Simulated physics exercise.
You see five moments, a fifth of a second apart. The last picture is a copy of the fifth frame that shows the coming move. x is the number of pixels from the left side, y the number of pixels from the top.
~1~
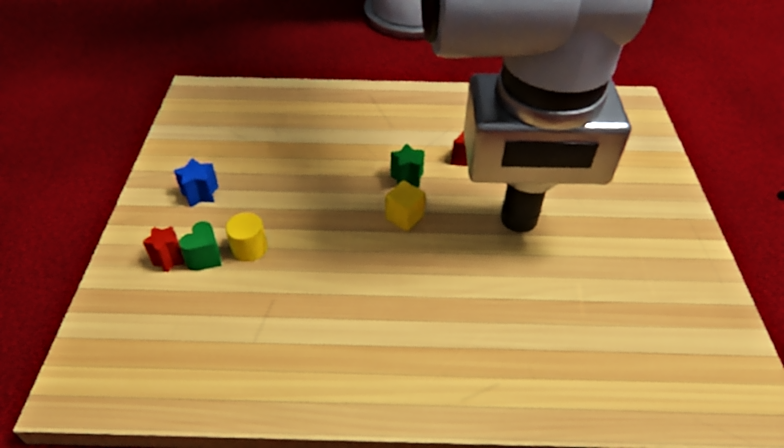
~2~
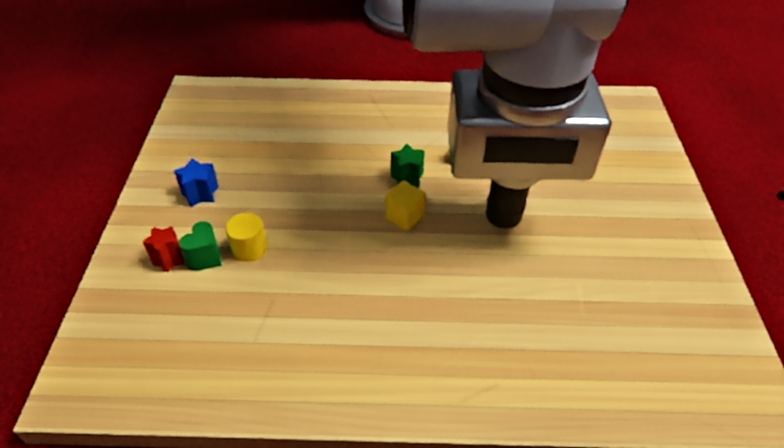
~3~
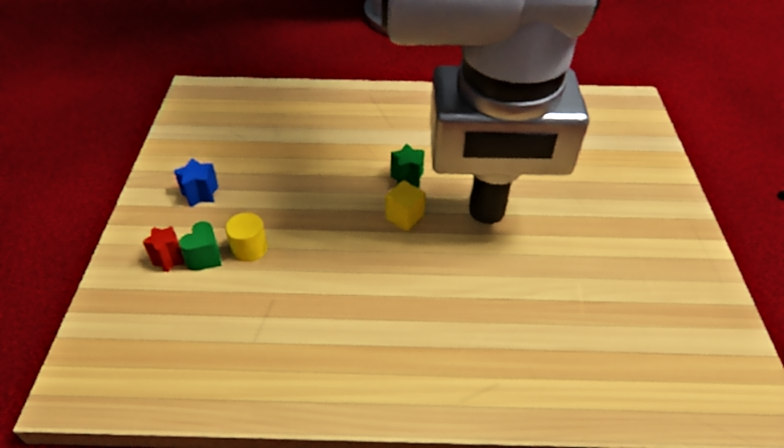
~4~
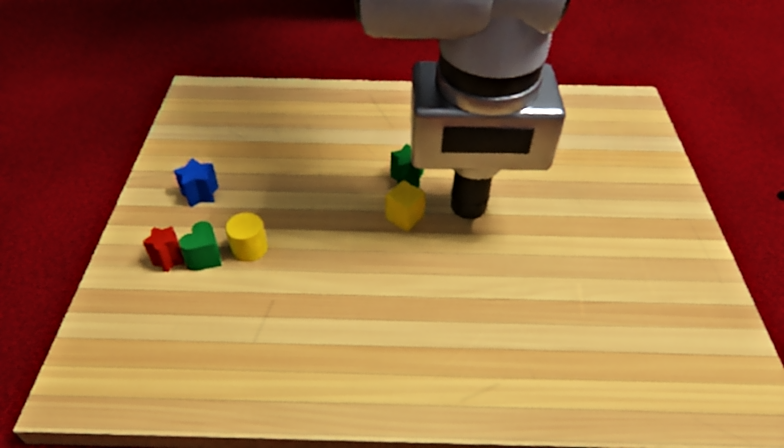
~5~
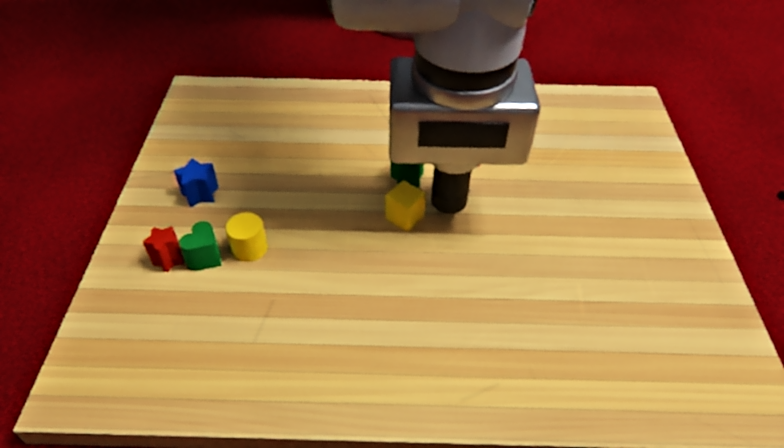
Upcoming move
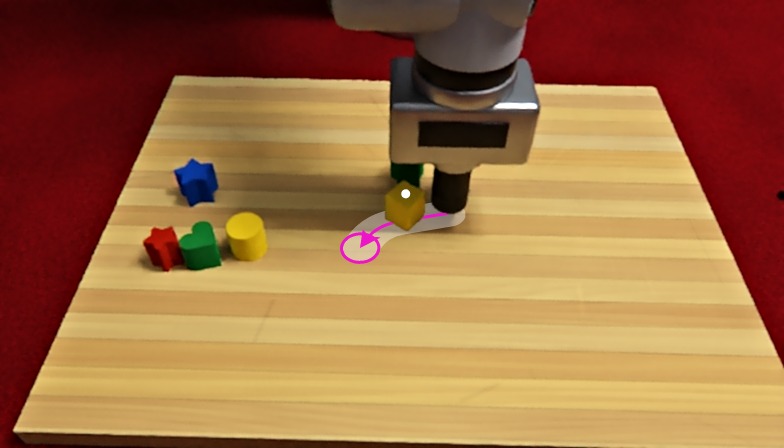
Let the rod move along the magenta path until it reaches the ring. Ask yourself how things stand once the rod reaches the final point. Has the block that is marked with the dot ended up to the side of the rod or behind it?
Yes, I think so.
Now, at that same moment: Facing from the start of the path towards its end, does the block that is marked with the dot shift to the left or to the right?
Shifted right.
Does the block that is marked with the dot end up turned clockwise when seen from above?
Answer: Yes.
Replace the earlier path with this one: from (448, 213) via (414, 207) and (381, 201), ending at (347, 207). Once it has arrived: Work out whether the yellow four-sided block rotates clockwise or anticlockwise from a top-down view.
The block spins anticlockwise.
The drawn path runs from (448, 213) by way of (414, 219) and (382, 227) to (360, 248); the dot is on the yellow four-sided block.
The first path, step by step. One third of the way, rod (415, 208); yellow four-sided block (377, 196).
Two thirds of the way, rod (381, 216); yellow four-sided block (347, 196), turned 50° clockwise.
At the end, rod (360, 237); yellow four-sided block (341, 198), turned 80° clockwise; green star not moved.
